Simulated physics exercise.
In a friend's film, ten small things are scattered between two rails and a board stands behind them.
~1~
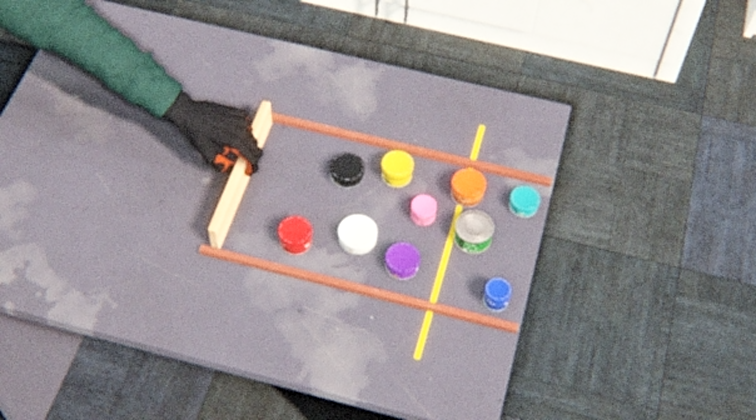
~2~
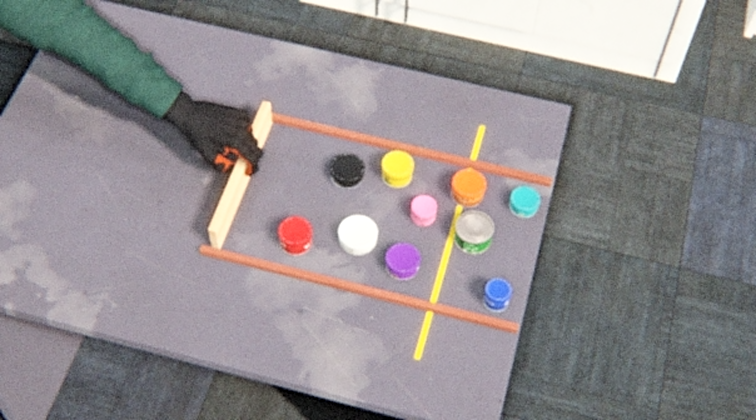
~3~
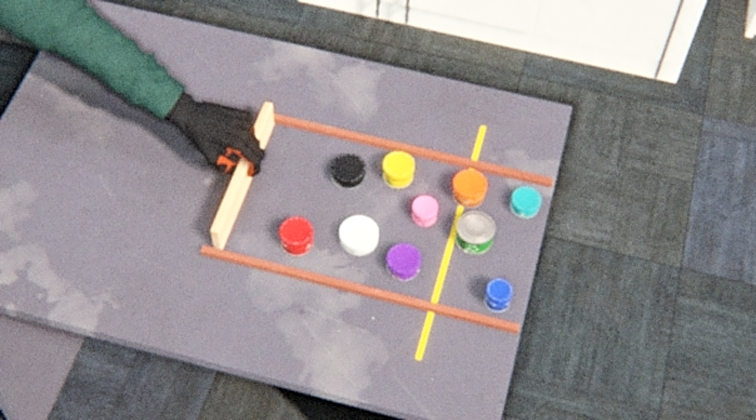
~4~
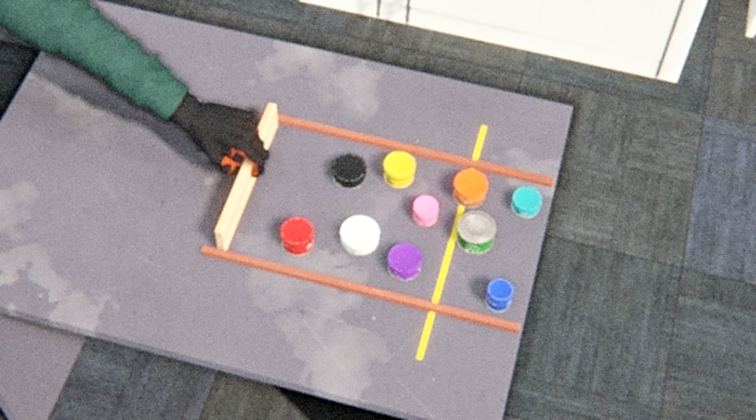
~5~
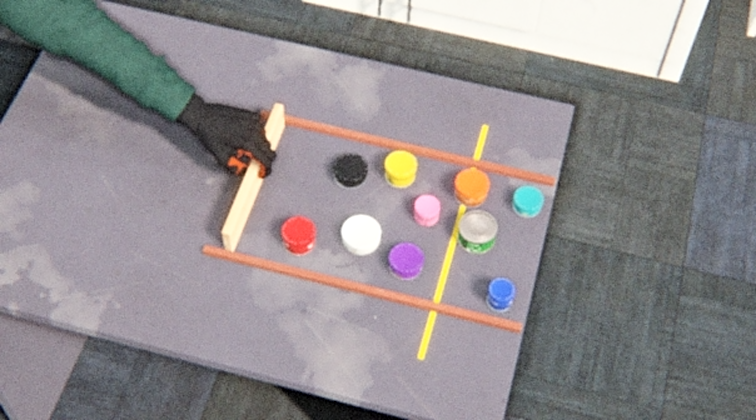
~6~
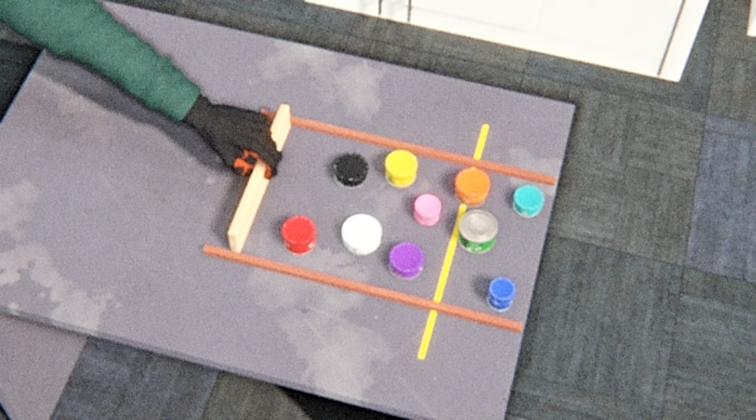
A gloved hand slowly sliding a wooden board rightward between two rails towards scattered colourful pots, which stay still on a grey surface.
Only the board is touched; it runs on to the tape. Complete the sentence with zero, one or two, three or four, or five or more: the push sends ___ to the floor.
The push sends zero to the floor.
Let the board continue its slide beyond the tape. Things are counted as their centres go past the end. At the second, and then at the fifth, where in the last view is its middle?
I'd say close to (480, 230), and after that close to (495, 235).
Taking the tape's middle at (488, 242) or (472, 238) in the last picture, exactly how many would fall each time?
Respectively 2 and 1.
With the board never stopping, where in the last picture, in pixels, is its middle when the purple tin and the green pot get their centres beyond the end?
(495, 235) and (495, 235), roughly.
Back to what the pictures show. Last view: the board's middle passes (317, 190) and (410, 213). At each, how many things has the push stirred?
The counts are 1 and 6.
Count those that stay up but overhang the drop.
Looks like 1 of them.
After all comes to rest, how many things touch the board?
5.
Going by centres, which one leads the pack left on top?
The one you want is the turquoise tin.
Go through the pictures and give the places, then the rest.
Turquoise tin (524, 202); blue tin (497, 295); green pot (474, 232); board (242, 174); tape (452, 234), in the first picture.
Blue tin (497, 296); purple tin (403, 262), in the second picture.
Green pot (475, 233); red pot (297, 237), in the third picture.
Turquoise tin (526, 203); white tub (360, 236), in the fourth picture.
Blue tin (501, 295); yellow tin (401, 170), in the fifth picture.
Turquoise tin (528, 202); blue tin (501, 295); green pot (477, 232); board (261, 177); tape (456, 234), in the sixth picture.
Soon after, none off yet; turquoise tin at rest near (528, 202); blue tin at rest near (501, 295); green pot at rest near (477, 232).
At rest, the number that fall off is zero.
